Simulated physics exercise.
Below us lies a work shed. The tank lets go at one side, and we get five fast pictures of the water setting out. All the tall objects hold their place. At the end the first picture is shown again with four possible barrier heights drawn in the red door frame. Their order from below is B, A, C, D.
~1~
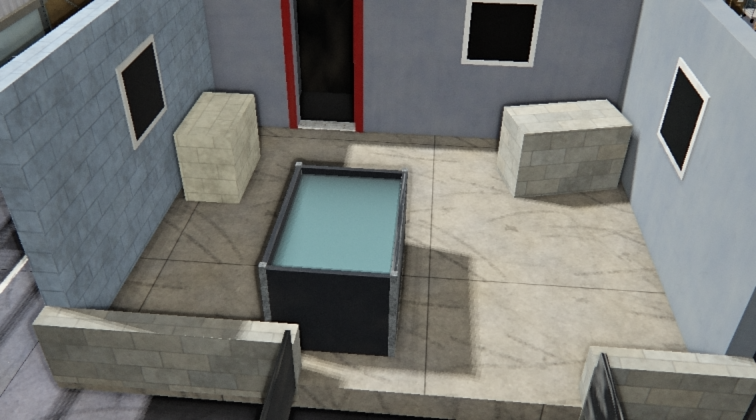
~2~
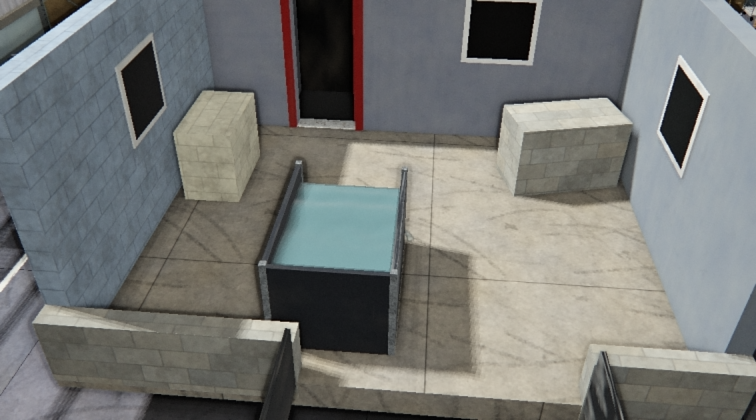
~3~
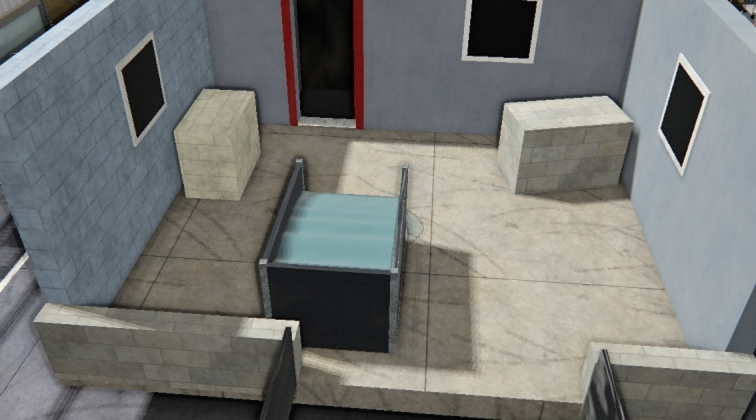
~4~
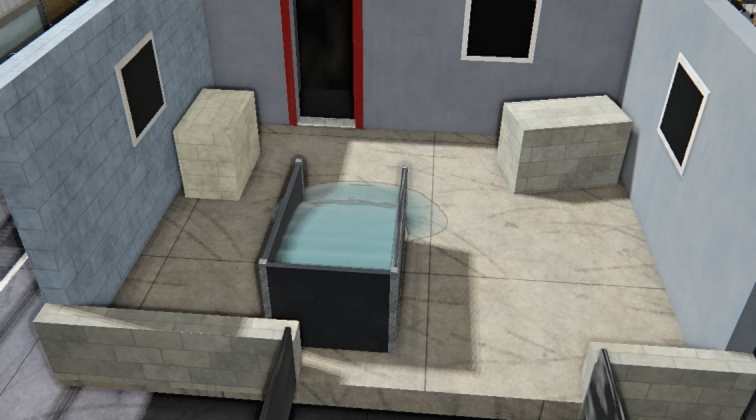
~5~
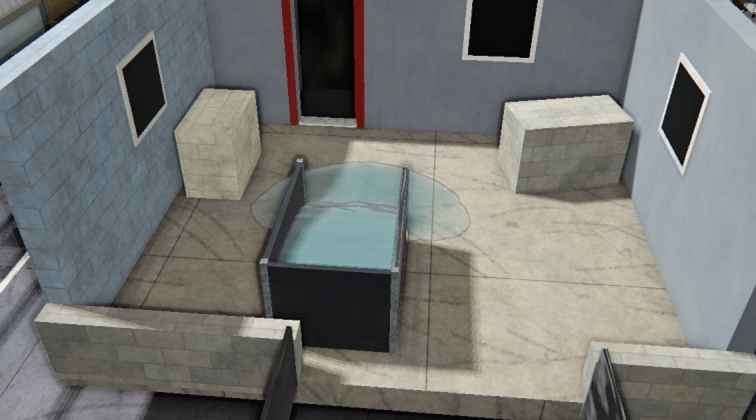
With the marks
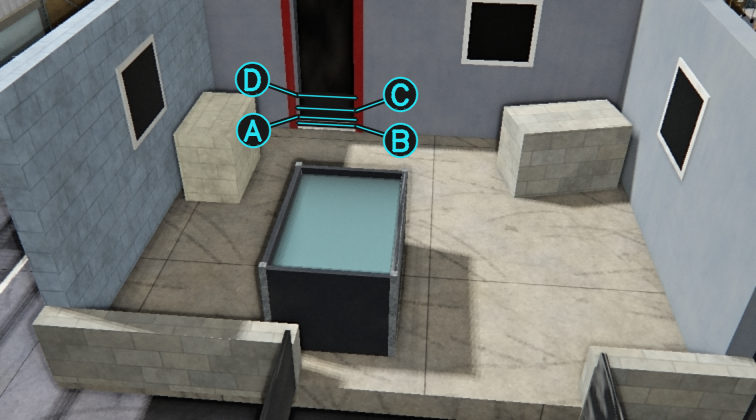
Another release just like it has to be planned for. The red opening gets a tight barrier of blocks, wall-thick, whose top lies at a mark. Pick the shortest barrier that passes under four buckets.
Choose C.
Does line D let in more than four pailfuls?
No, that is safe.
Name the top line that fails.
A it is.
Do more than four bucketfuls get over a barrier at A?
Yes, that goes wrong.
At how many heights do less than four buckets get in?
Two of the four.
On the marked copy, A at (326, 118); B at (327, 124); C at (326, 109); D at (325, 96); from the bottom up B, A, C, D.
With A, about 11 bucketfuls get in.
With B, dozens of bucketfuls pour in.
With C, a splash gets over, under a bucket.
With D, nothing gets over.
